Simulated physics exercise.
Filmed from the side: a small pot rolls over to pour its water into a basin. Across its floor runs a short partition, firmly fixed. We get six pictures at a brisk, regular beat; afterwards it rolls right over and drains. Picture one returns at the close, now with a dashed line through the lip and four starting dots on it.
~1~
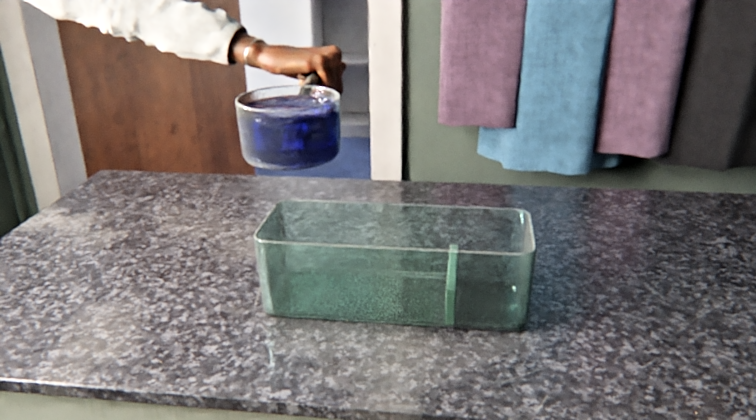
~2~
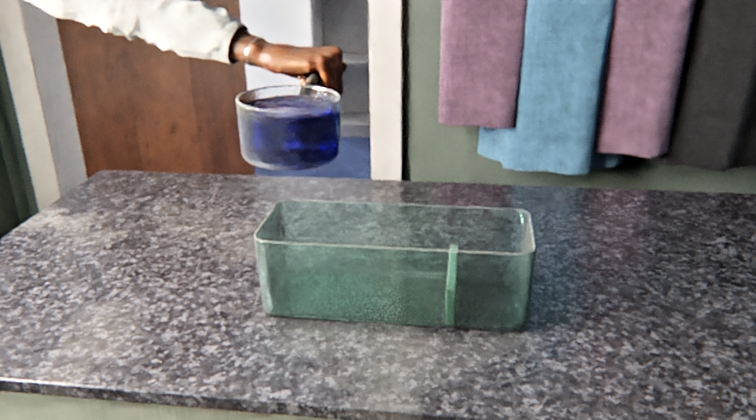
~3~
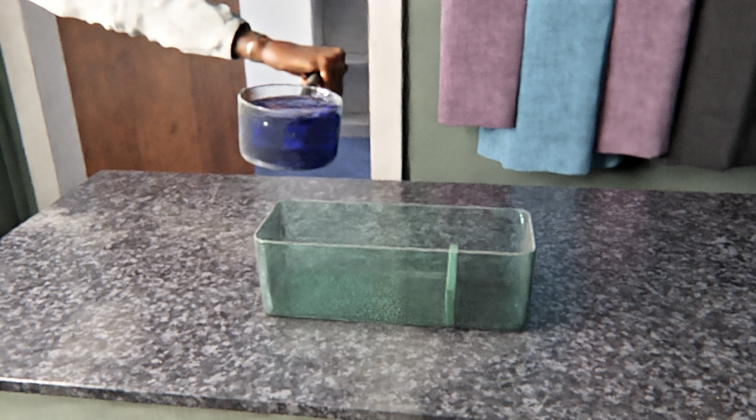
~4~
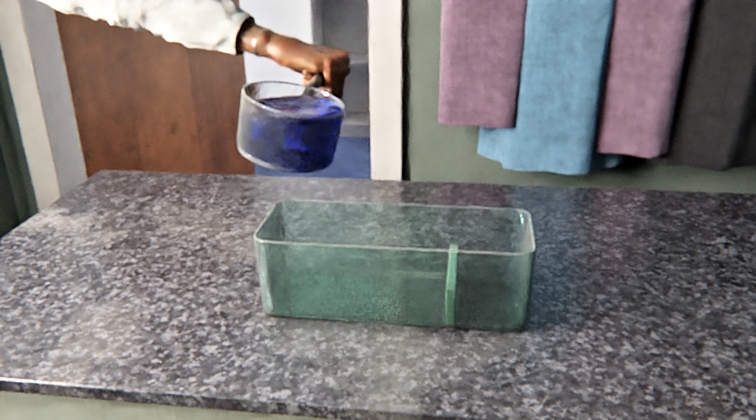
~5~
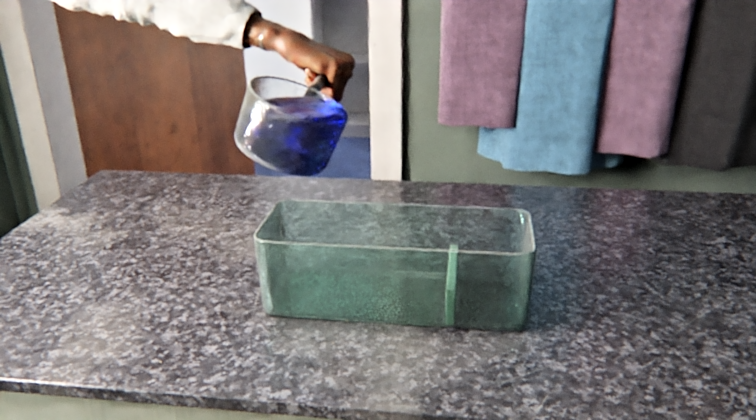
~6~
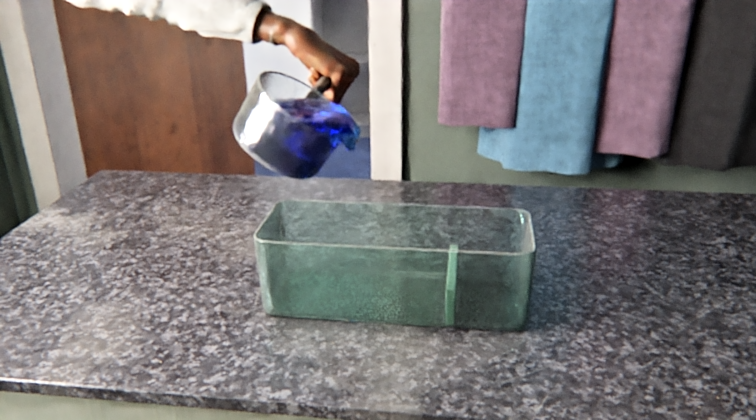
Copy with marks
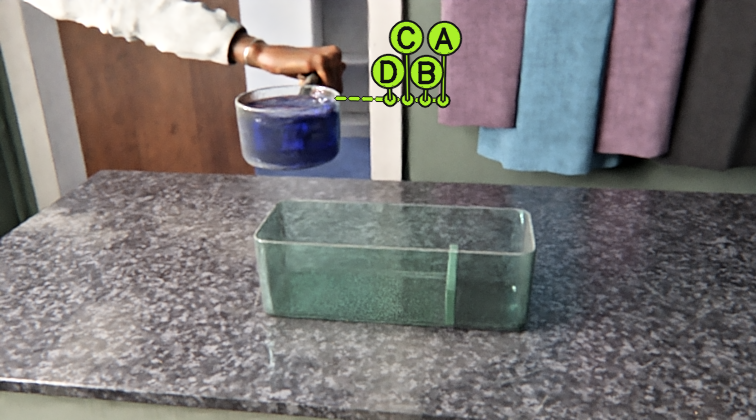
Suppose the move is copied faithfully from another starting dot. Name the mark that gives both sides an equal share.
I would pick dot C.
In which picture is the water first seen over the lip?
Picture 5.
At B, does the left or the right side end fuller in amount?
The right side.
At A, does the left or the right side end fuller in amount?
The right one.
On the marked copy, A at (443, 100); B at (425, 100); C at (407, 99); D at (390, 99).
With A, about 21 % ends left of the wall and 78 % right of it.
With B, about 31 % ends left of the wall and 68 % right of it.
With C, about 49 % ends left of the wall and 50 % right of it.
With D, about 74 % ends left of the wall and 25 % right of it.
